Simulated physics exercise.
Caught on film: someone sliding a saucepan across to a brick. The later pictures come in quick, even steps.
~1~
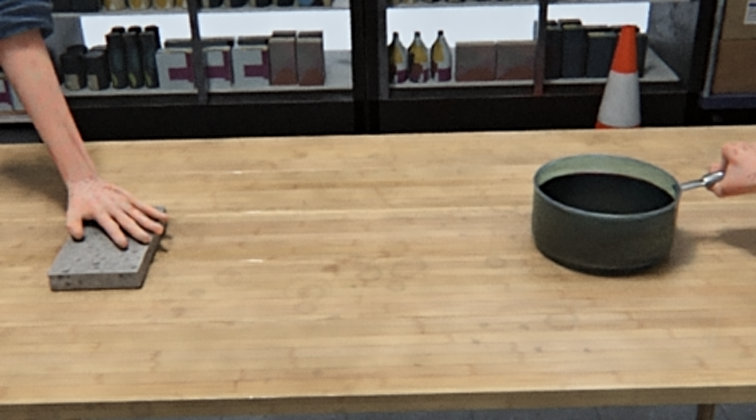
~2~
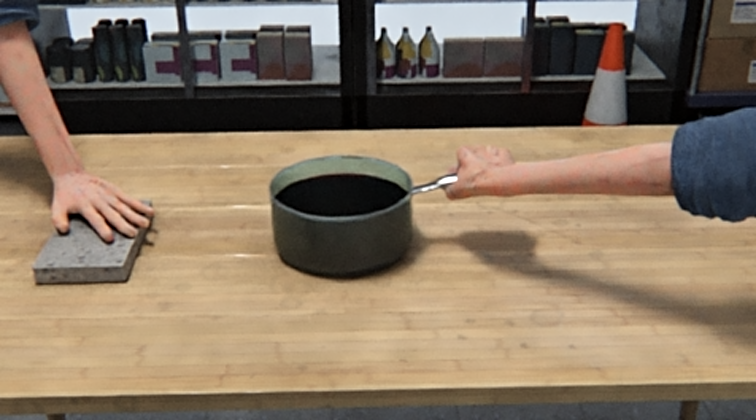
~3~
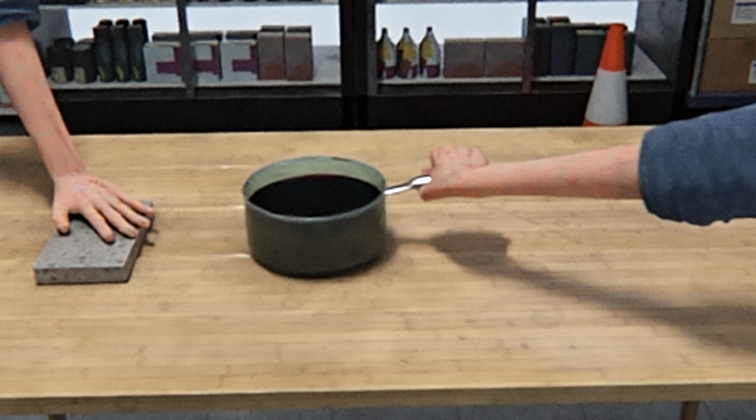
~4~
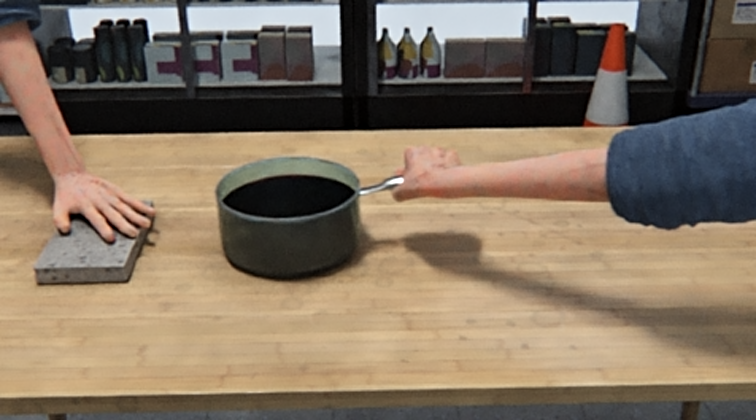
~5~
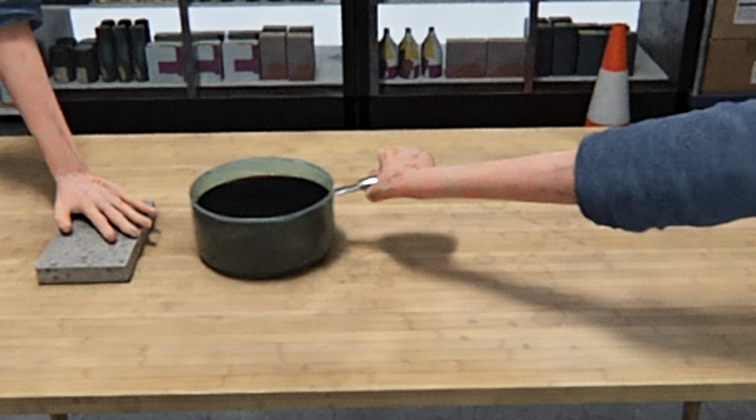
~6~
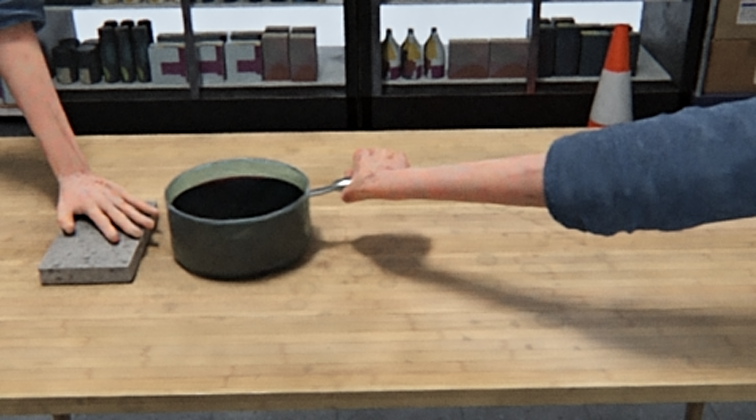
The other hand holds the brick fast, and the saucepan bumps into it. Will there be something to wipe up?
At the stop the saucepan loses some.
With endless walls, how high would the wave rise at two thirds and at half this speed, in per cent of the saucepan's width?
In turn 15 and 15 per cent.
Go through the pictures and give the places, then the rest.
At rest; saucepan (604, 212) about two thirds full; brick (112, 246), in the first picture.
Under way; saucepan about two thirds full, surface at (342, 202), in the second picture.
Moved on by about 25 px; saucepan (316, 214) about two thirds full, in the third picture.
Moved on by about 25 px; saucepan about two thirds full, surface at (289, 204), in the fourth picture.
Moved on by about 25 px; saucepan (264, 215) about two thirds full, in the fifth picture.
Moved on by about 25 px; saucepan about two thirds full, surface at (239, 205); brick (103, 240), in the sixth picture.
Soon after, the saucepan meets the brick.
Later, the grape juice surges up the wall; some has gone over its rim.
In the end, the saucepan stands at the brick; some has gone over its rim.
